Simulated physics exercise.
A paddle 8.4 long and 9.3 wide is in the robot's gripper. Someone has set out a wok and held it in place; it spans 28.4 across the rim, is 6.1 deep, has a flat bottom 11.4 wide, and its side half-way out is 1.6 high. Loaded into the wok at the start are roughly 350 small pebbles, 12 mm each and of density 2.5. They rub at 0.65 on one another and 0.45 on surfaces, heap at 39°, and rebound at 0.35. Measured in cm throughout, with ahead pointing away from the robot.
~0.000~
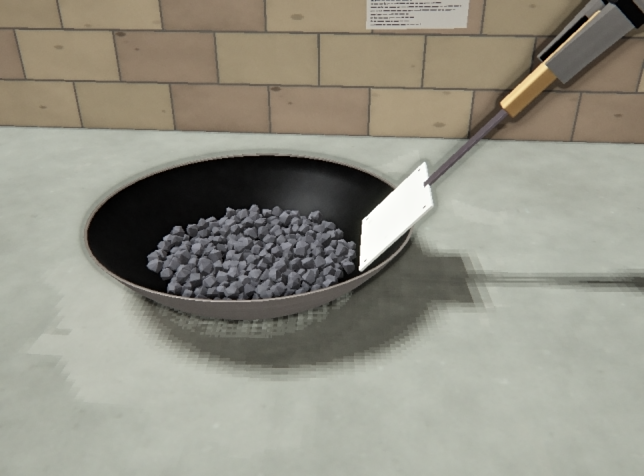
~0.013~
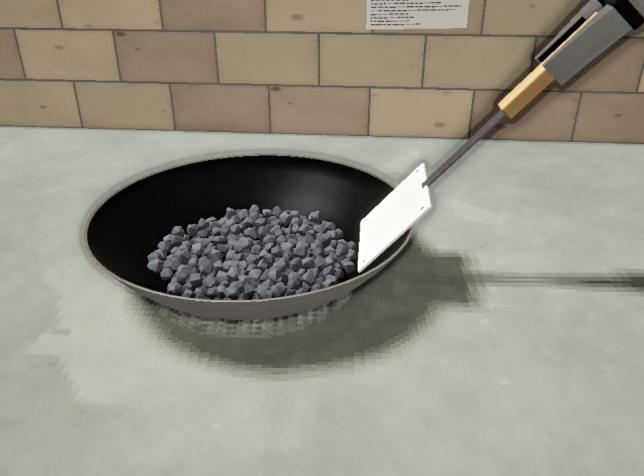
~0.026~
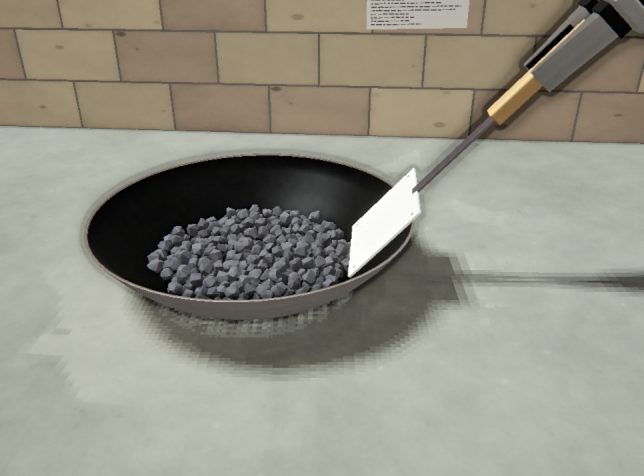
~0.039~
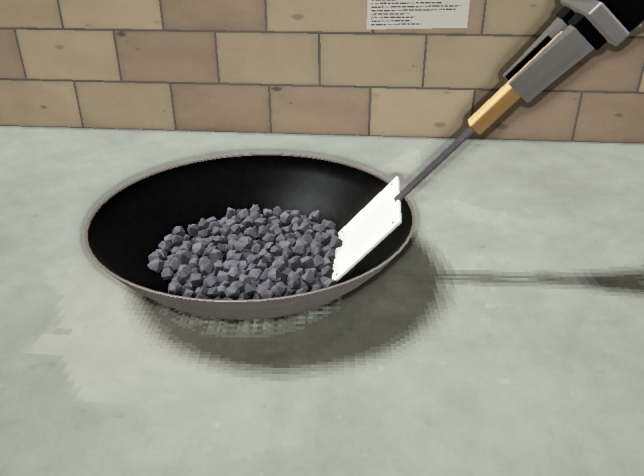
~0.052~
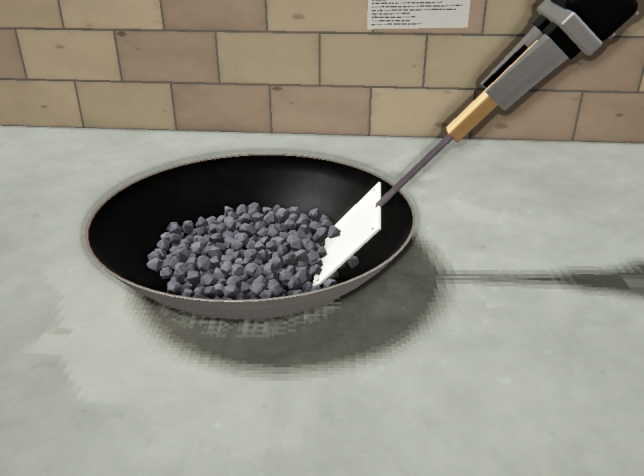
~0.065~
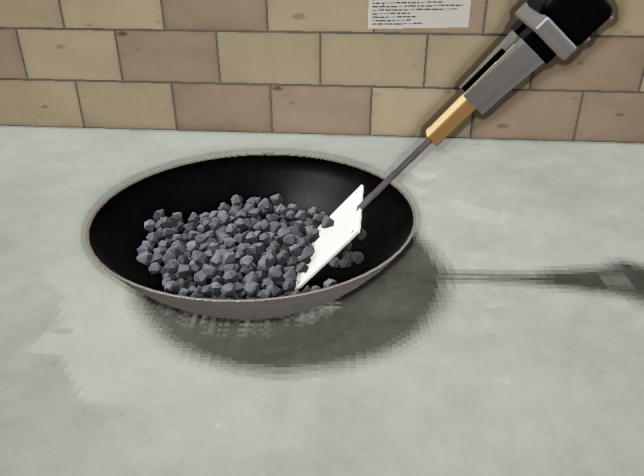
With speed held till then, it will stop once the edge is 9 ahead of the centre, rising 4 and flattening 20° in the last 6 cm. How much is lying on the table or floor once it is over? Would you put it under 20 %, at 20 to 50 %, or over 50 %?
I would say 20 to 50 %.
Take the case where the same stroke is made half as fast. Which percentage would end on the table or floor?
Approx. 30 per cent.
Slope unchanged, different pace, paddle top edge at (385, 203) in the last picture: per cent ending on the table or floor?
My guess is around 35 percent.
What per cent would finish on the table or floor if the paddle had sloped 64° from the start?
In that case some 45 per cent.
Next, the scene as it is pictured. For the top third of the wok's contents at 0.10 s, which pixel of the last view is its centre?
Near (209, 228).
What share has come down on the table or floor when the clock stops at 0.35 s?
Estimate: About 15 percent.
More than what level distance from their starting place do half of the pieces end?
About 10 cm.
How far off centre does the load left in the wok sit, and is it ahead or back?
Offset forward: Around 4.5 cm.
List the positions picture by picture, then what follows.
Paddle top edge at (429, 183), sloping 49°; upper third of the load around (253, 248), from x 155 to 350, top at y 210; 352 in the wok, in the first picture.
Paddle top edge at (427, 184), sloping 49°; upper third of the load around (253, 248), from x 155 to 350, top at y 210, in the second picture.
Paddle top edge at (417, 189), sloping 49°; upper third of the load around (253, 248), from x 155 to 350, top at y 210, in the third picture.
Paddle top edge at (399, 198), sloping 49°; upper third of the load around (255, 246), from x 155 to 350, top at y 210, in the fourth picture.
Paddle top edge at (380, 204), sloping 49°; upper third of the load around (254, 241), from x 155 to 355, top at y 205, in the fifth picture.
Paddle top edge at (361, 206), sloping 49°; upper third of the load around (242, 237), from x 145 to 360, top at y 200; 352 in the wok, in the sixth picture.
By 0.10 s, sloping 49°, highest piece 9 above the table; 352 in the wok.
By 0.13 s, sloping 44°, highest piece 14 above the table; 343 in the wok, 9 on the blade or in flight.
By 0.35 s, sloping 29°, highest piece 27 above the table; 208 in the wok, 51 on the table or floor, 93 on the blade or in flight.
By 1.40 s, sloping 29°, highest piece 7 above the table; 207 in the wok, 145 on the table or floor.
Final count, 207 in the wok, 145 on the table or floor. That is 41 % on the table or floor.
